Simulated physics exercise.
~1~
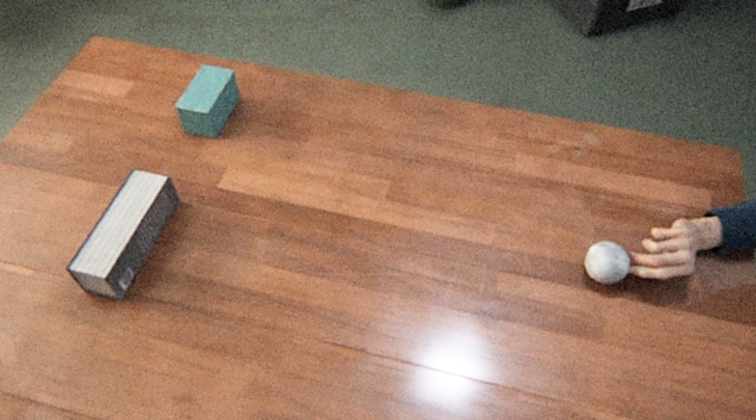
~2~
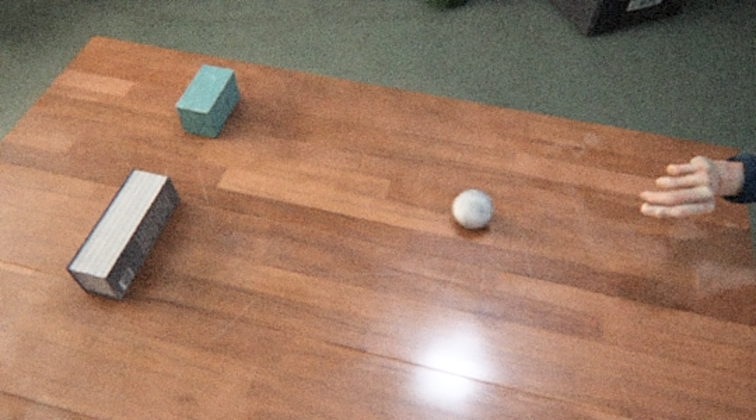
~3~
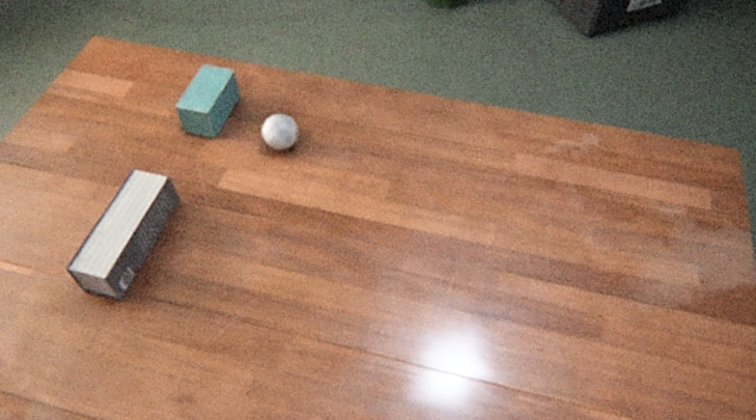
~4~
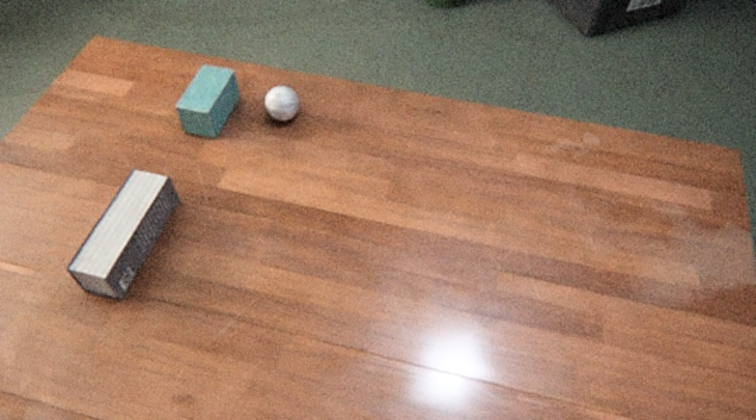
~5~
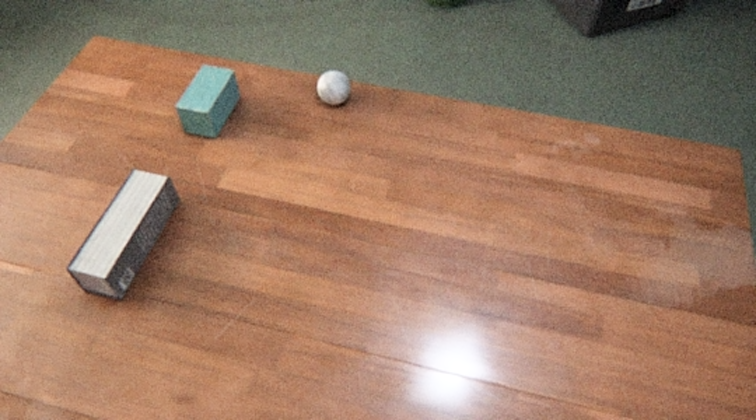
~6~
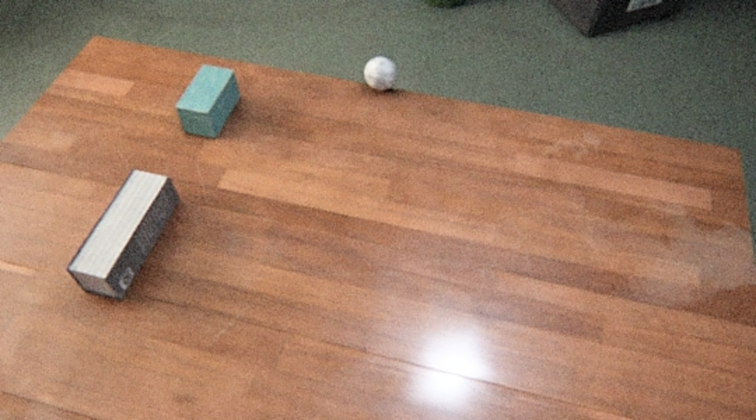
In this clip, a hand sends a white ball rolling left across a wooden table and draws back, while a grey book and a turquoise block stay put. The ball nears the block, bounces off it, and rolls away to the right, ending at the table's far edge.
